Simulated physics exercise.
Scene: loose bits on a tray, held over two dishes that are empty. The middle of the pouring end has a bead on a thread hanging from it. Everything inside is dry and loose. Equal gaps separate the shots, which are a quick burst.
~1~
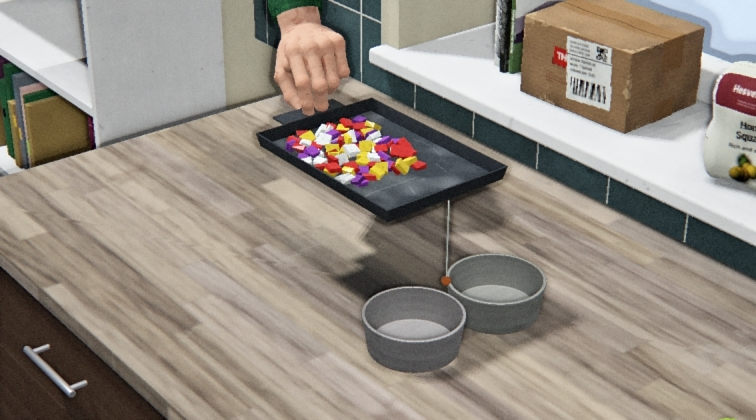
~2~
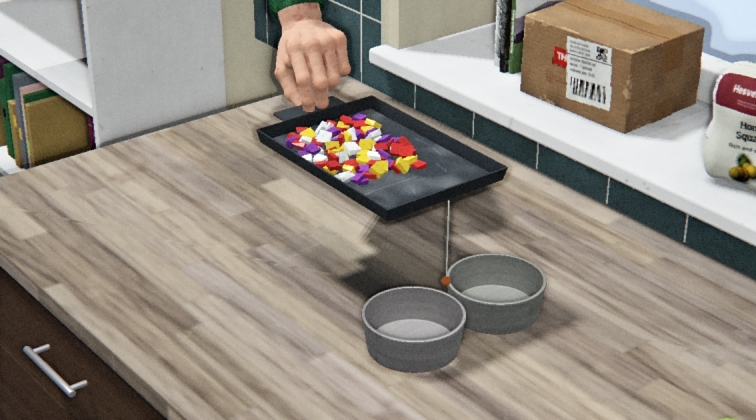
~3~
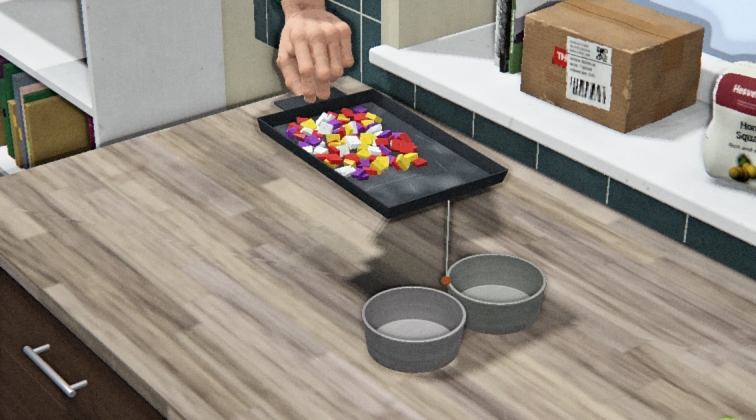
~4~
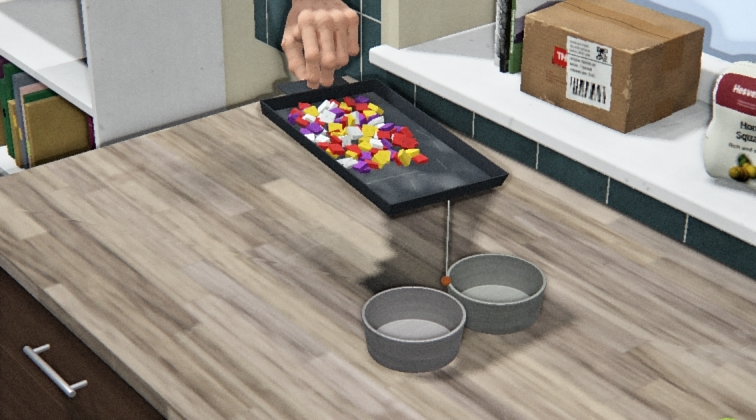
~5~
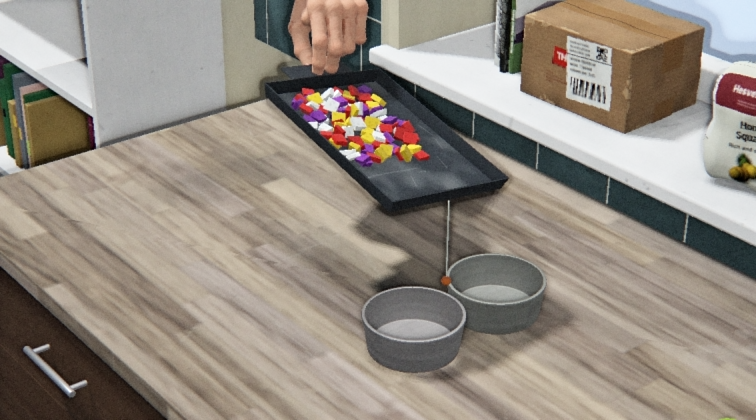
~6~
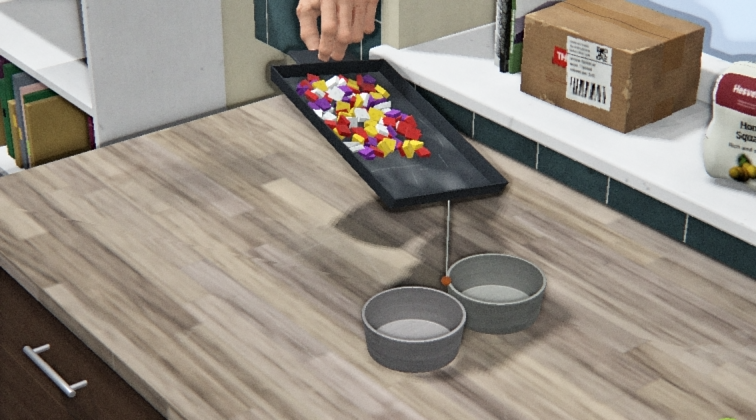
We see a hand at the far end of a dark tray of colourful loose pieces, held above two empty grey dishes on a wooden counter; the hand raises that end, and the tray gradually tilts toward its near right corner.
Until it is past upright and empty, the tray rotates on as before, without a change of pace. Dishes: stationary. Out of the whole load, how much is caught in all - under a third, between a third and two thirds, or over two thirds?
Between the two of them they take in a share bigger than two thirds.
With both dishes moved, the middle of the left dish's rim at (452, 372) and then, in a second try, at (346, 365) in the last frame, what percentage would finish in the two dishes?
Trial 1 around 0 percent, trial 2 around 0 percent.
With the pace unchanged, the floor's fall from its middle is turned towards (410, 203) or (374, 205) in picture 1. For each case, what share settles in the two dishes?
In turn 70 and 80 in a hundred.
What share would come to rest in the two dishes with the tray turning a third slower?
Near 100 %.
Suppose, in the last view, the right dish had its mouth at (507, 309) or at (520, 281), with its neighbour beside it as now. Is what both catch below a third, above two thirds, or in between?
Earlier place: Under a third. Later place: Beyond two thirds.
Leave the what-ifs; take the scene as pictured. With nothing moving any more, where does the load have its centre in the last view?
The centre settles at about (501, 301).
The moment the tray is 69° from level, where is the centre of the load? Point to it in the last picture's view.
About (483, 186).
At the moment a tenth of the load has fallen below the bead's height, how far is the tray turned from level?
Near 75 degrees.
Soon, tray tipped steeply; most on the tray; a stray few in the right dish; about a quarter in the air.
A while on, tray tipped past a quarter turn; a small part on the tray; about two thirds in the right dish; a small part outside both; a small part in the air.
Towards the end, tray tipped past a quarter turn; most in the right dish; a small part outside both.
Finally, tray tipped past a quarter turn; none in the left dish; most in the right dish; a small part outside both.
